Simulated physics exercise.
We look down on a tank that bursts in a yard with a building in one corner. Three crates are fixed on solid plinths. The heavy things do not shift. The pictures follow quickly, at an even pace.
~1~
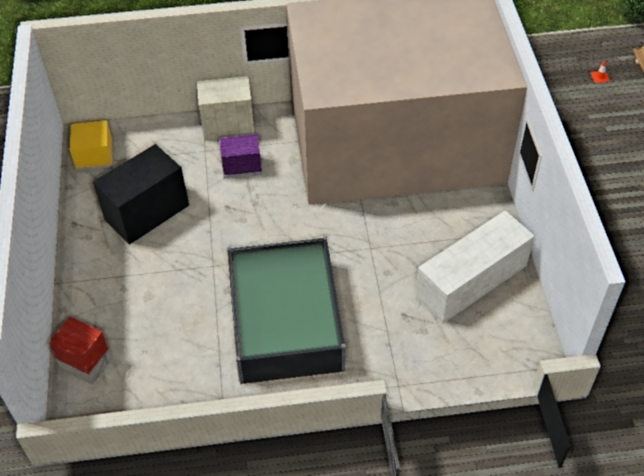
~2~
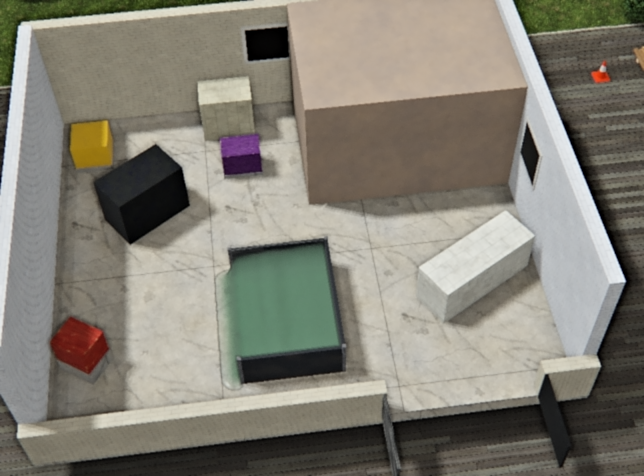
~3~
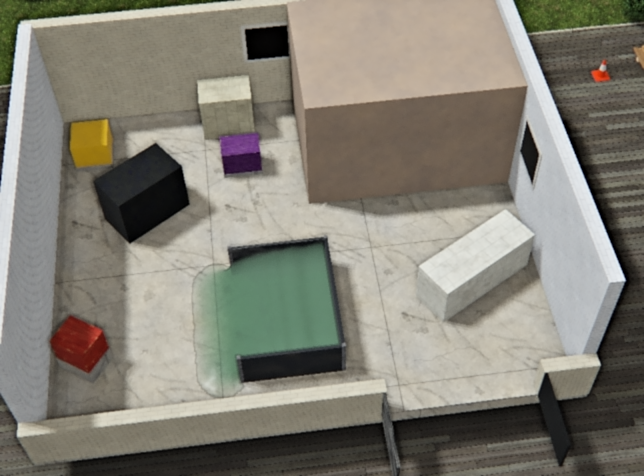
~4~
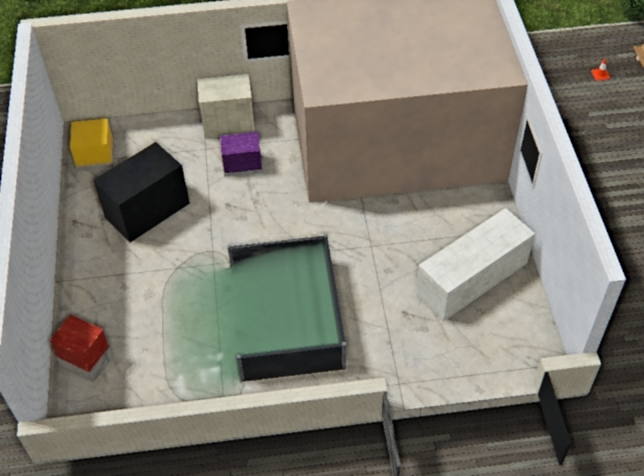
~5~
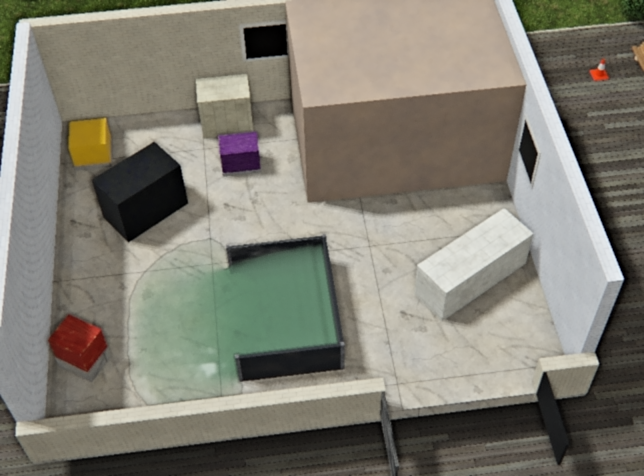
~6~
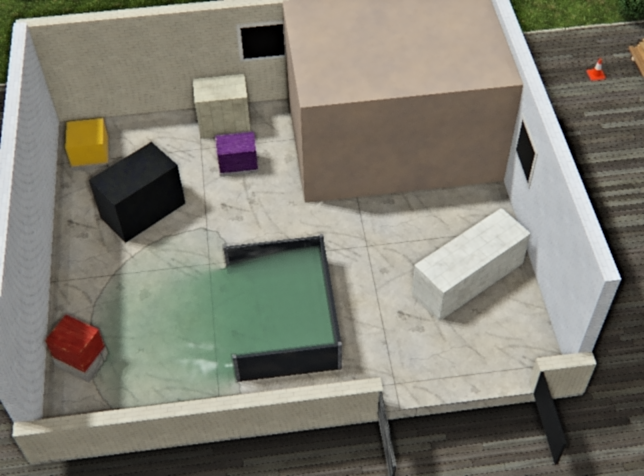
Green liquid bursts through the left side of a dark-rimmed tank in a walled, pale-tiled yard, seen from high above, with a large tan building in the back corner. A black box, a yellow cube, a red block, and cream and purple boxes stand to the left and back, a white block to the right. The liquid fans leftward across the floor, thinning until it reaches the red block, while the view shifts very slightly.
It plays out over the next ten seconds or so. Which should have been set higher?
In the end: The purple crate is wetted; the yellow crate is wetted; the red crate is wetted.
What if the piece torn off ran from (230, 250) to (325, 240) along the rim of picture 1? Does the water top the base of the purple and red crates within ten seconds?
Purple is soaked, red keeps dry.
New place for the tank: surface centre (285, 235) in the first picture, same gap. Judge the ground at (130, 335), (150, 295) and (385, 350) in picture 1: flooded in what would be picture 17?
In turn: Covered, wet, no water.
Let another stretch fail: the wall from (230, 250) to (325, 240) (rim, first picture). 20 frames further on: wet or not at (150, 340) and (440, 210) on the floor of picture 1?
In turn: Not flooded, covered.
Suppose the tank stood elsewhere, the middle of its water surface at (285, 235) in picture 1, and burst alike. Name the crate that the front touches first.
That is the red crate.
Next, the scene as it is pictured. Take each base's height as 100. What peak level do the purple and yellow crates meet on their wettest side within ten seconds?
About 150 and 240 per cent.
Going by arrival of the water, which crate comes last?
That is the one in purple.
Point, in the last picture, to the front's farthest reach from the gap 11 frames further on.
Around (57, 175).
A moment on, water covers 30 % of the floor; the purple crate not reached, the yellow crate not reached, the red crate water round its plinth.
Next, water covers 30 % of the floor; the purple crate not reached, the yellow crate not reached, the red crate water round its plinth.
Then, water covers 45 % of the floor; the purple crate water round its plinth, the yellow crate water round its plinth, the red crate water round its plinth.
Later, water covers 70 % of the floor; the purple crate water round its plinth, the yellow crate water round its plinth, the red crate water round its plinth.
In the end, water covers 85 % of the floor; the purple crate was topped, the yellow crate was topped, the red crate was topped.
